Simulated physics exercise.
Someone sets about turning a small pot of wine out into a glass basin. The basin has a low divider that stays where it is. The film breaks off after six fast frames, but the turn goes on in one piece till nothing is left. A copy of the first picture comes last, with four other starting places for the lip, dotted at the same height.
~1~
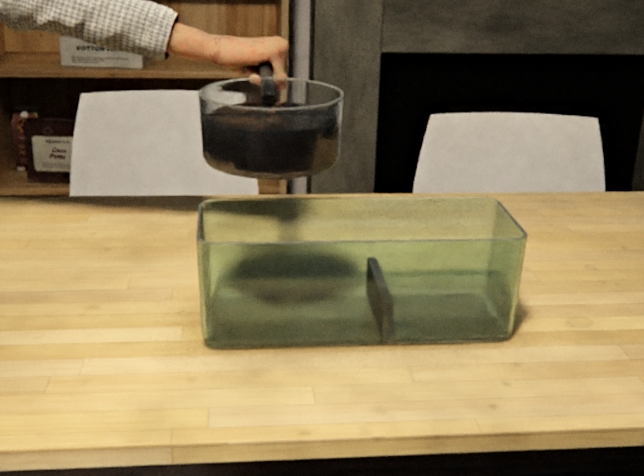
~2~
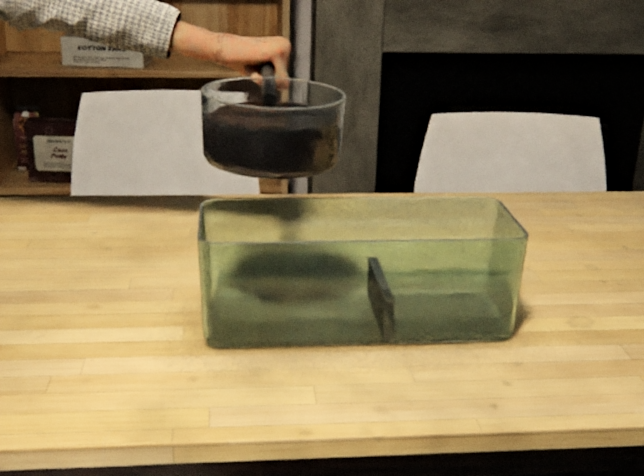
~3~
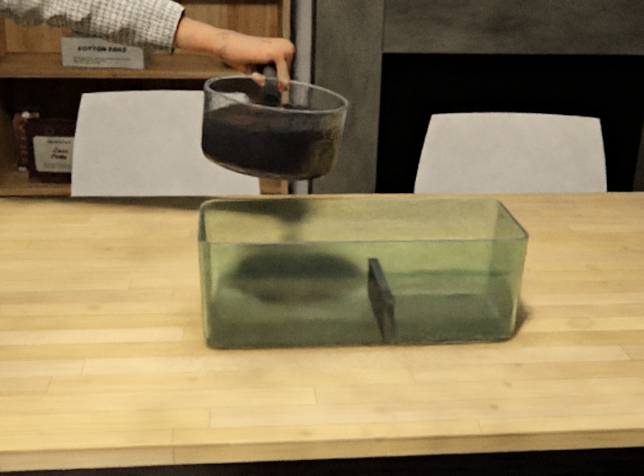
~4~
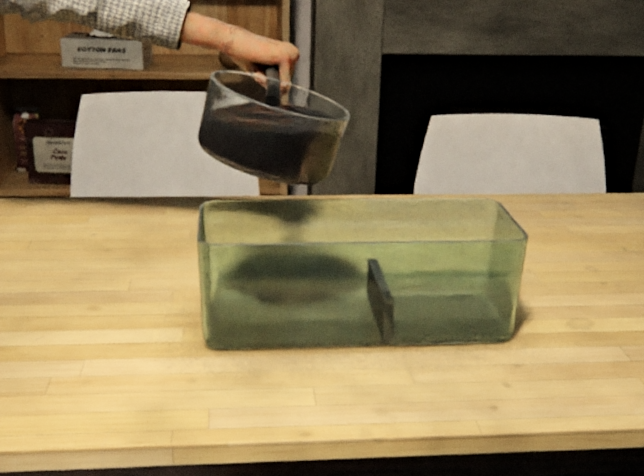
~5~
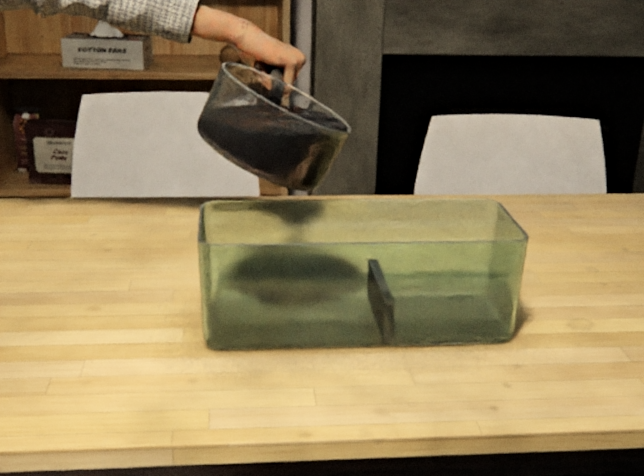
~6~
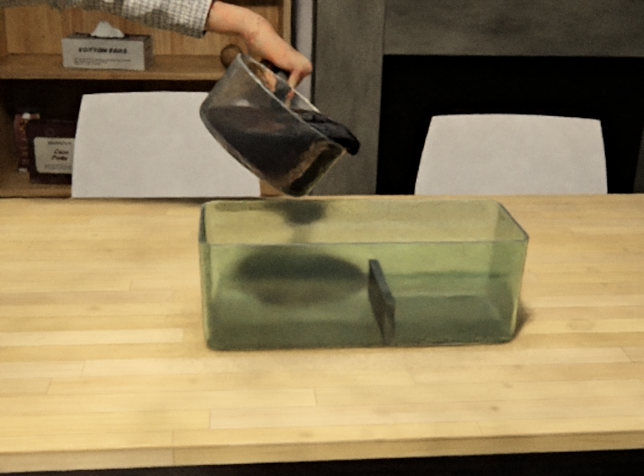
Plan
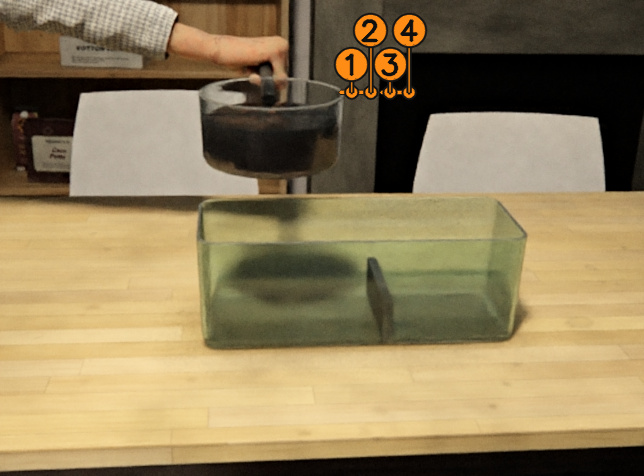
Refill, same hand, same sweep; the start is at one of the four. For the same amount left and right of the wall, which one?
1 works best here.
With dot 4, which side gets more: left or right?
The right one.
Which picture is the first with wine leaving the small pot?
In picture 6.
On the marked copy, 1 at (351, 92); 2 at (370, 92); 3 at (390, 92); 4 at (409, 92).
With 1, about 51 % ends left of the wall and 48 % right of it.
With 2, about 38 % ends left of the wall and 62 % right of it.
With 3, about 26 % ends left of the wall and 73 % right of it.
With 4, about 12 % ends left of the wall and 87 % right of it.
